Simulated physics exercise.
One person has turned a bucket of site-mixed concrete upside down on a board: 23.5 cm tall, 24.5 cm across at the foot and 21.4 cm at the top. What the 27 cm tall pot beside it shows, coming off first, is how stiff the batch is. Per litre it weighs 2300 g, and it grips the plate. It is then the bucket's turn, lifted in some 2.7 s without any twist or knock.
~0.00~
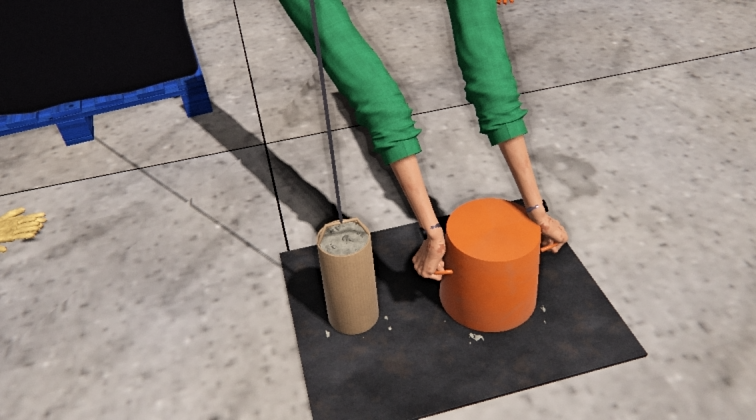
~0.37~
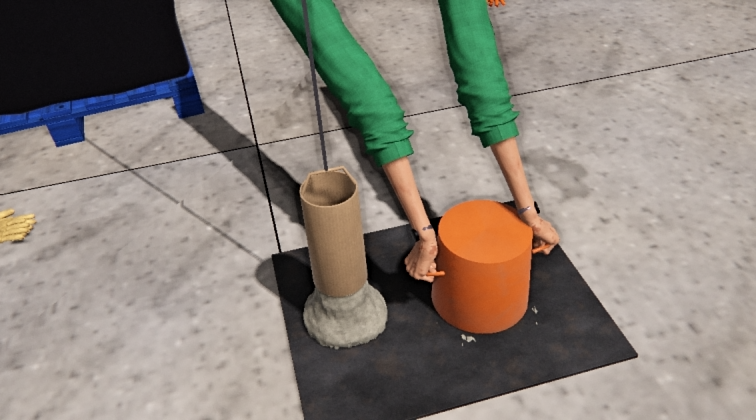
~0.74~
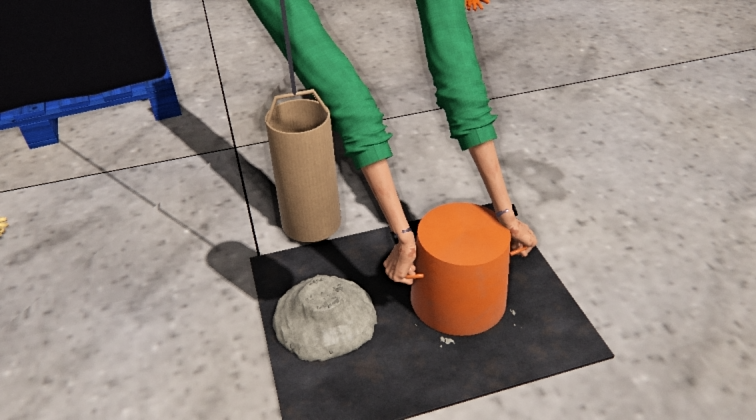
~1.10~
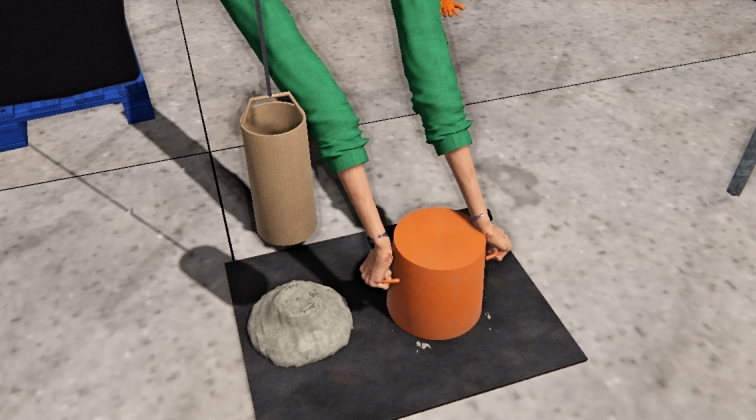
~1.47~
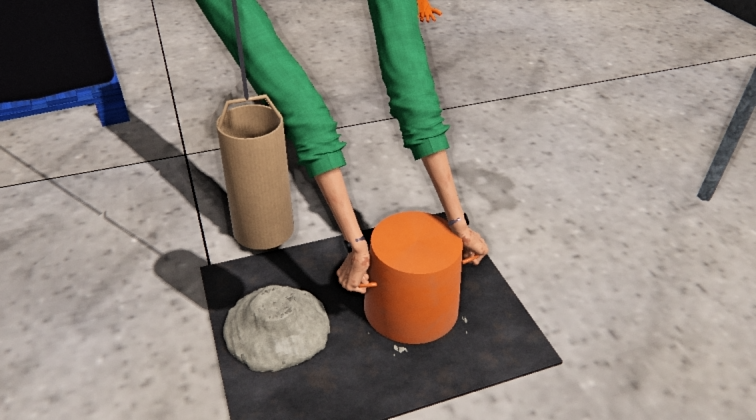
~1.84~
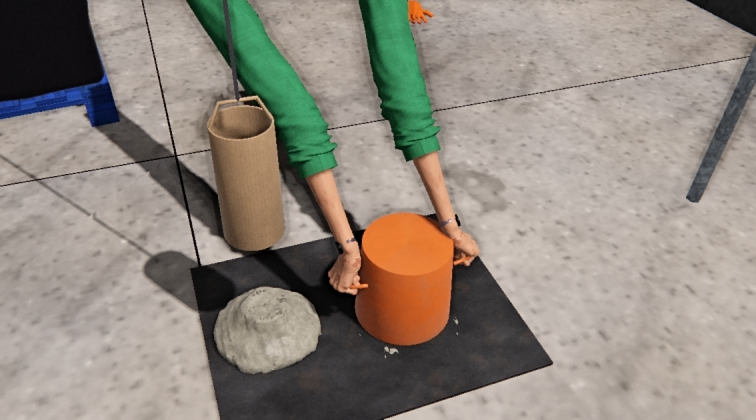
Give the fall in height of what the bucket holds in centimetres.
Answer: Close to 11 cm.
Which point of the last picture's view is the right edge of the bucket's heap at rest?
The pixel is about (481, 320).
By 2.5 s, the bucket is up 5.3 cm; the site-mixed concrete has come down 3.2 cm to 20 cm and is 31 cm wide.
By 3.2 s, the bucket is up 15 cm; the site-mixed concrete has come down 11 cm to 12 cm and is 42 cm wide.
By 3.9 s, the bucket is up 24 cm; the site-mixed concrete has come down 11 cm to 12 cm and is 42 cm wide.
By 4.7 s, the bucket is clear; the site-mixed concrete has come down 11 cm to 12 cm and is 42 cm wide.
By 5.2 s, at rest, the bucket is clear; the site-mixed concrete has come down 11 cm to 12 cm and is 42 cm wide.
